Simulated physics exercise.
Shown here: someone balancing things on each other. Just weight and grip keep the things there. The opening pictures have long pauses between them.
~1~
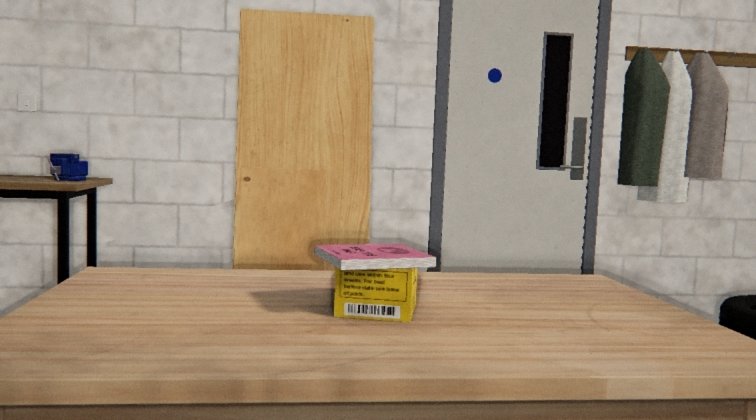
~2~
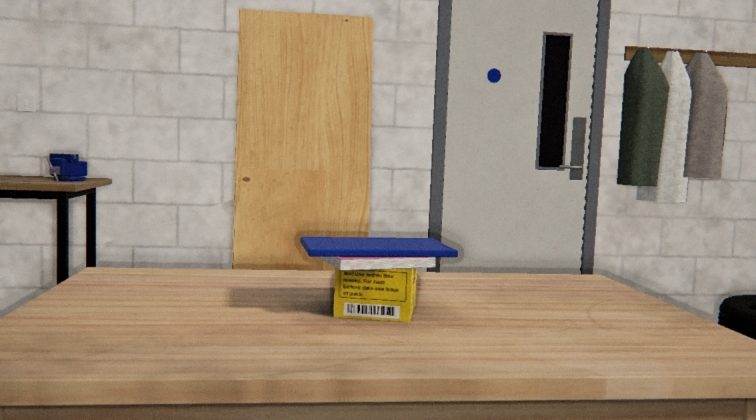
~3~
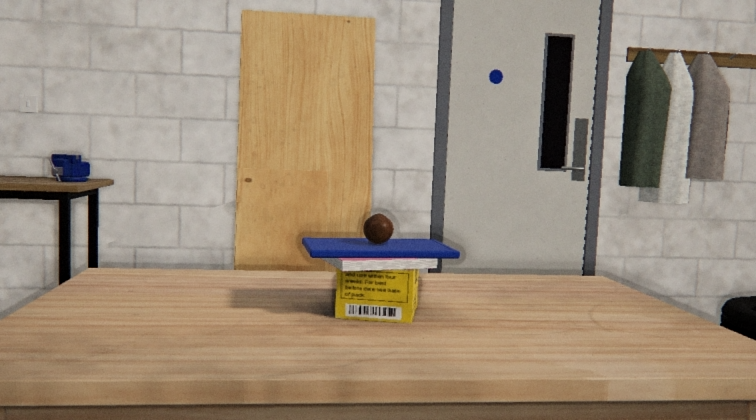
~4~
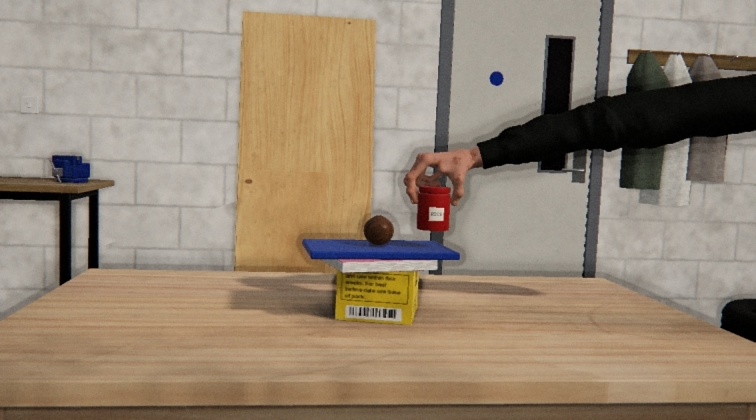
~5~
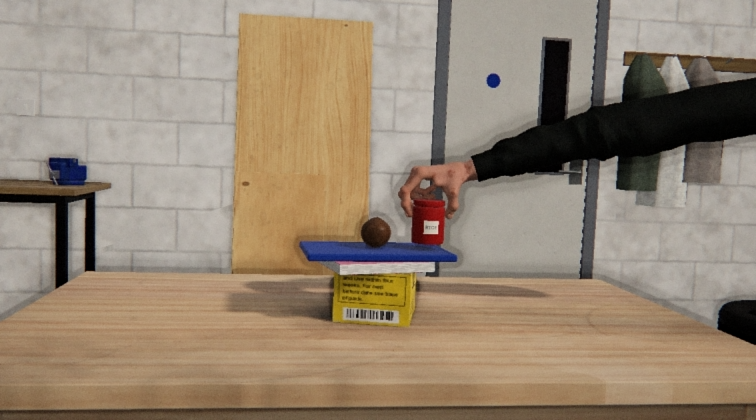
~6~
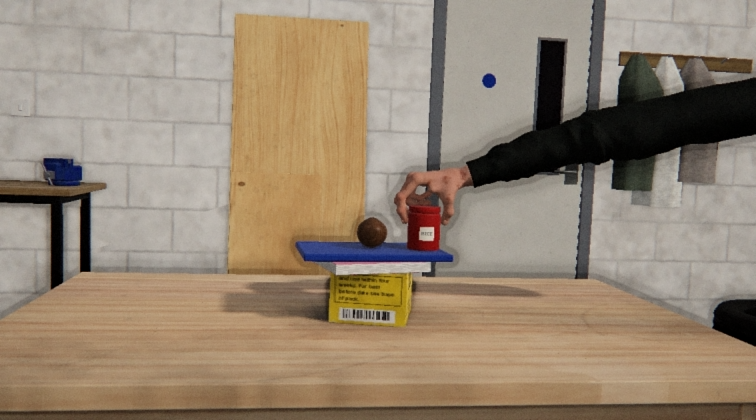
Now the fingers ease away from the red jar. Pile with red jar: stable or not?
Stable.
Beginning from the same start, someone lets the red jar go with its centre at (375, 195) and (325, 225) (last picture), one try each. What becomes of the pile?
Try one: It topples; try two: It stands firm.
Then, 0.60 s past the last view, nothing moves.
Then, 1.30 s past the last view, red jar resting near (424, 228).
Finally, all 5 still in place. Final places as the last picture's camera would see them, red jar near (424, 228). The pile stays up.
